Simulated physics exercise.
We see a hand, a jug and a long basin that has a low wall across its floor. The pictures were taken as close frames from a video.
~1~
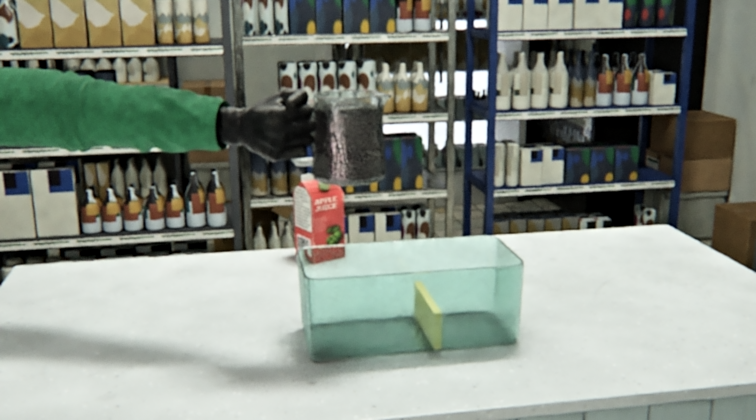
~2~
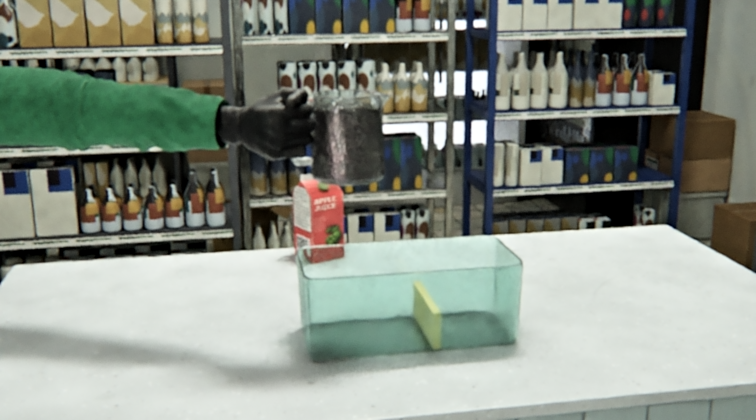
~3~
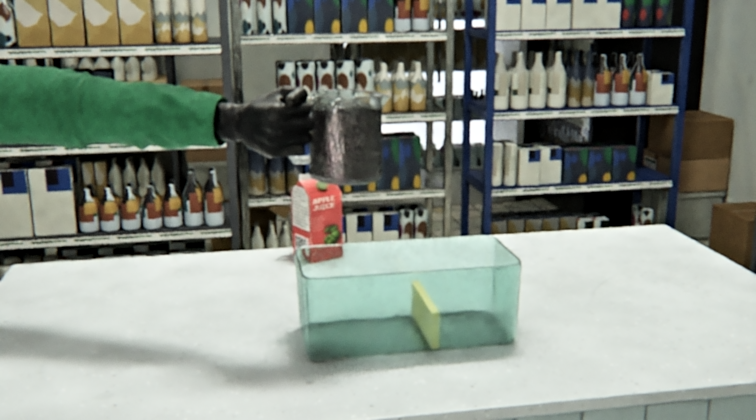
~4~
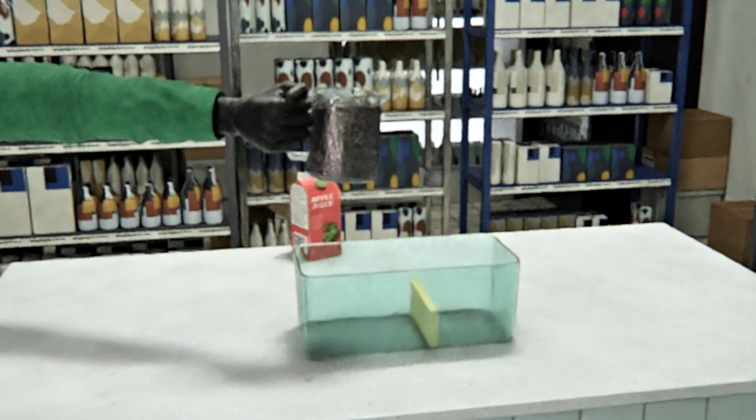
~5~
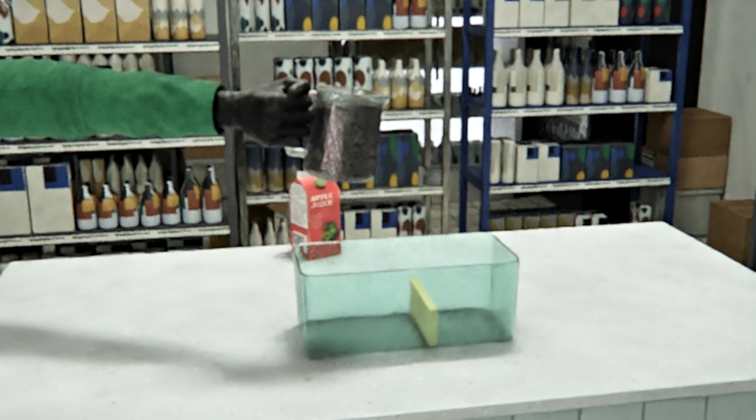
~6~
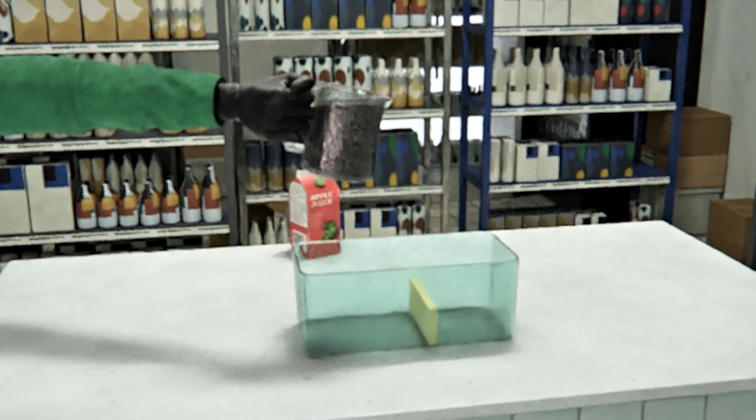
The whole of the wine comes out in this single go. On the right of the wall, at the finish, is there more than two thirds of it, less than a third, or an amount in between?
There is more than two thirds of it there.
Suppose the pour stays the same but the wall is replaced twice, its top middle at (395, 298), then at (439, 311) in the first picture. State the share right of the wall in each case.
Result: 95 % first, 65 % second.
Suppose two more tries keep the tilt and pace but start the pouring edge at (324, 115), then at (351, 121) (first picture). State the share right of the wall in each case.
Close to 5 % for the first start and close to 5 % for the second.
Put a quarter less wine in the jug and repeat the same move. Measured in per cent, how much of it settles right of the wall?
Estimated share: Close to 85 per cent.
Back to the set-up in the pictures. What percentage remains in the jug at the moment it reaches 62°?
85 per cent, approximately.
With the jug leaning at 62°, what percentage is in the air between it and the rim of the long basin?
That comes to near 10 percent.
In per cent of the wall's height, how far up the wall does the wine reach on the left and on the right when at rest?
I'd say about 0 for the left and about 70 for the right.
A moment on, the tilt is 62° and 84 per cent is still to pour, 0 is left of the wall and 3 right of it.
Next, the tilt is 96° and 34 per cent is still to pour, 1 is left of the wall and 42 right of it.
Then the tilt is 107° and 4 per cent is still to pour, 5 is left of the wall and 86 right of it.
Later the tilt is 107° and 0 per cent is still to pour, 9 is left of the wall and 89 right of it.
Finally, 9 per cent lies left of the wall, 90 right of it and 1 outside.
